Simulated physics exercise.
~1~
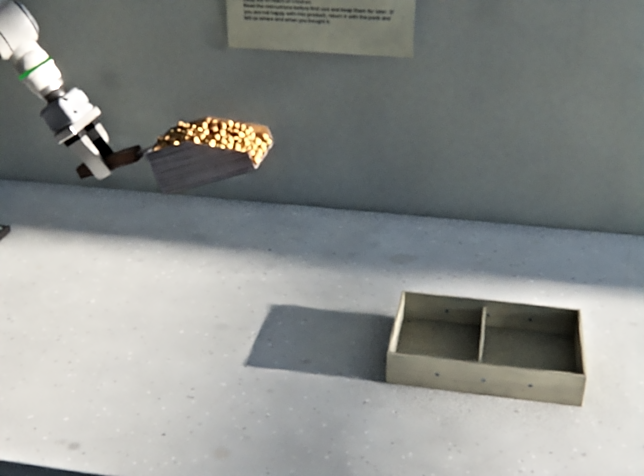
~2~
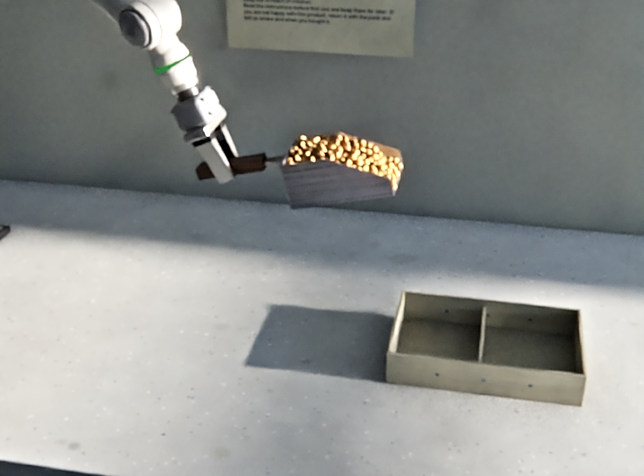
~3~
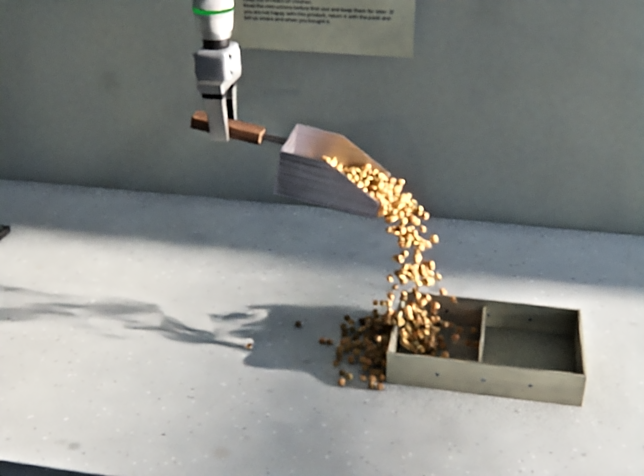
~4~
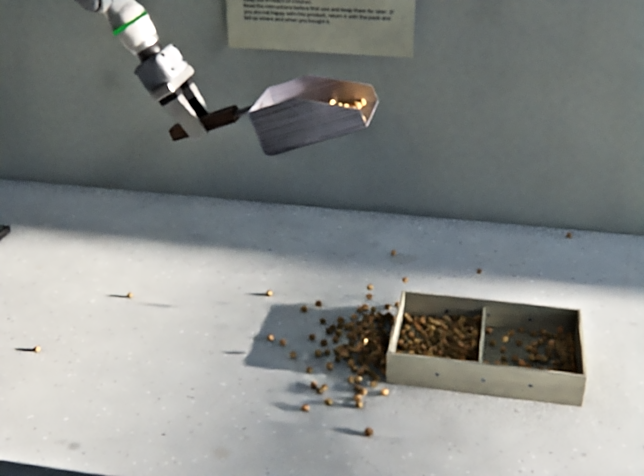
At first, a robot arm holds a grey scoop heaped with golden dried chickpeas above a pale table, left of an open box divided in two by a cross wall. The arm carries the scoop to the right, toward the box, with the heap still piled up. Then it tips the scoop forward, and chickpeas stream into the left part of the box and onto the table beside it. Finally the arm draws the scoop back to the left and tilts it backward, leaving some chickpeas inside, many in the left part, fewer in the right, and many scattered across the table.
